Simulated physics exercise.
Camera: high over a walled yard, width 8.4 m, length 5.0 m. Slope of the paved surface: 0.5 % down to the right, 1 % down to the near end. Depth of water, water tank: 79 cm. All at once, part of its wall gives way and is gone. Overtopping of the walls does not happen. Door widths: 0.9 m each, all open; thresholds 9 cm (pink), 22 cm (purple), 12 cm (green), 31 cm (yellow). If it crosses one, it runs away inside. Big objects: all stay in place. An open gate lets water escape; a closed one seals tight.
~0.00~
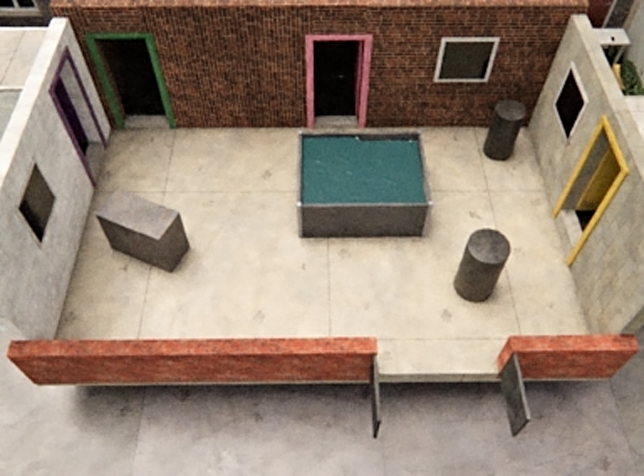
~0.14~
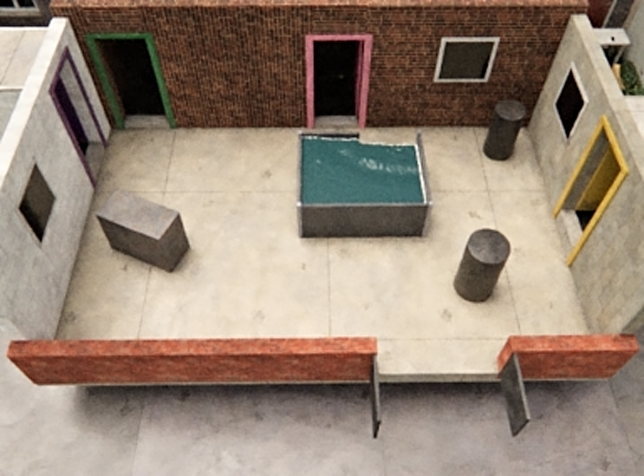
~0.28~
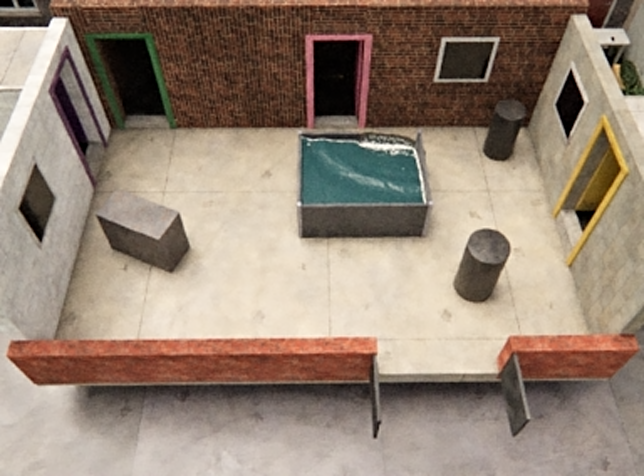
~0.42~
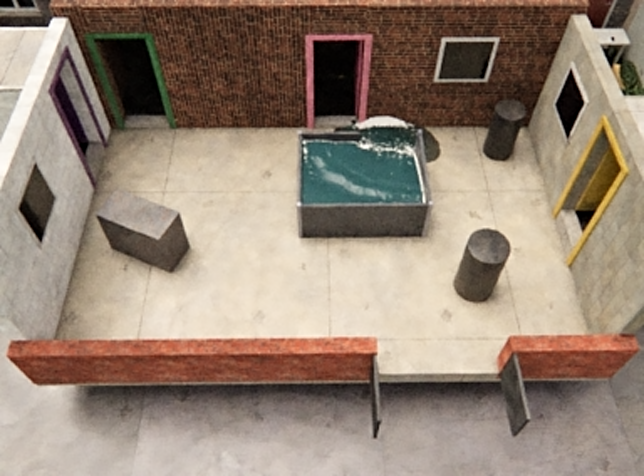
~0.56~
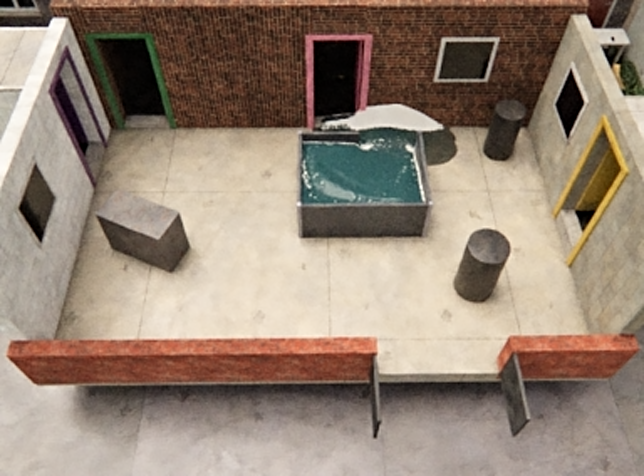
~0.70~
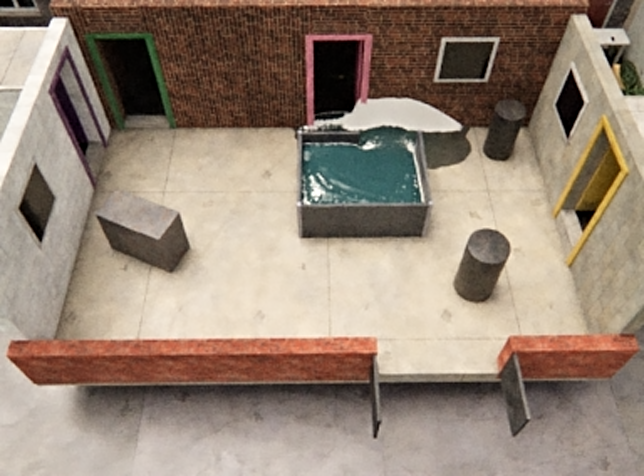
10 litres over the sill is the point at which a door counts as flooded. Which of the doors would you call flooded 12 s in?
I would call the pink door flooded; I would call the purple door not flooded; I would call the green door not flooded; I would call the yellow door not flooded.
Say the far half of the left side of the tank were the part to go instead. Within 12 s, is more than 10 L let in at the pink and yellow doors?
Here's how it goes: Pink falls short, yellow falls short.
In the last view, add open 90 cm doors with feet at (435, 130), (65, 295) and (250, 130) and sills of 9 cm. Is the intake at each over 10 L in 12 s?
In that order: Beyond it, short of it, short of it.
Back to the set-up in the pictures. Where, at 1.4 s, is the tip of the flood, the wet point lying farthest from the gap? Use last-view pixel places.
Somewhere around (219, 132).
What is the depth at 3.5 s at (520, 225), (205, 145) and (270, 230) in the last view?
Close to 9, 3 and 0 centimetres.
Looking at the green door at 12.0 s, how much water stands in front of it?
Around 3.0 cm there.
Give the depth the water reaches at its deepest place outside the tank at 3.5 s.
Some 34 cm deep.
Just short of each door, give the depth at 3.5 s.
Depths in centimetres - pink: 14, purple: 16, green: 2, yellow: 8.
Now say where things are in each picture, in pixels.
The water tank at (362, 170) is whole and still, 79 cm deep, in the first frame.
Water pours out on the water tank's far side and has run 0.6 m, to a hidden place; typically 9 cm deep outside, 78 cm at the water tank's back, in the second frame.
The front is at a hidden place, 0.9 m from the gap on the water tank's far side; 1.0 m2 of floor is under water; 79 cm left at the back of the water tank, in the third frame.
Water pours out on the water tank's far side and has run 1.3 m, to (342, 128); typically 12 cm deep outside, 77 cm at the water tank's back, in the fourth frame.
The front is at (446, 127), 1.7 m from the gap on the water tank's far side; 2.6 m2 of floor is under water; 68 cm left at the back of the water tank, in the fifth frame.
Water pours out on the water tank's far side and has run 2.0 m, to (297, 128); typically 9 cm deep outside, 67 cm at the water tank's back, in the sixth frame.
After 1.4 s water covers 15 % of the floor and is deepest (57 cm) near (390, 132); pink door 21 cm at the sill, 54 L in, purple door not reached, green door not reached, yellow door not reached.
After 2.2 s water covers 30 % of the floor and is deepest (50 cm) near (524, 131); pink door 19 cm at the sill, 102 L in, purple door not reached, green door 2 cm at the sill, 0 L in, yellow door 5 cm at the sill, 0 L in.
After 3.5 s water covers 50 % of the floor and is deepest (34 cm) near (578, 357); pink door 14 cm at the sill, 153 L in, purple door 16 cm at the sill, 0 L in, green door 2 cm at the sill, 0 L in, yellow door 8 cm at the sill, 0 L in.
After 7.0 s water covers 90 % of the floor and is deepest (18 cm) near (578, 357); pink door 7 cm at the sill, 179 L in, purple door 7 cm at the sill, 0 L in, green door 6 cm at the sill, 0 L in, yellow door 6 cm at the sill, 0 L in.
After 12.0 s water covers 95 % of the floor and is deepest (11 cm) near (49, 361); pink door 4 cm at the sill, 180 L in, purple door 3 cm at the sill, 0 L in, green door 3 cm at the sill, 0 L in, yellow door 6 cm at the sill, 0 L in.
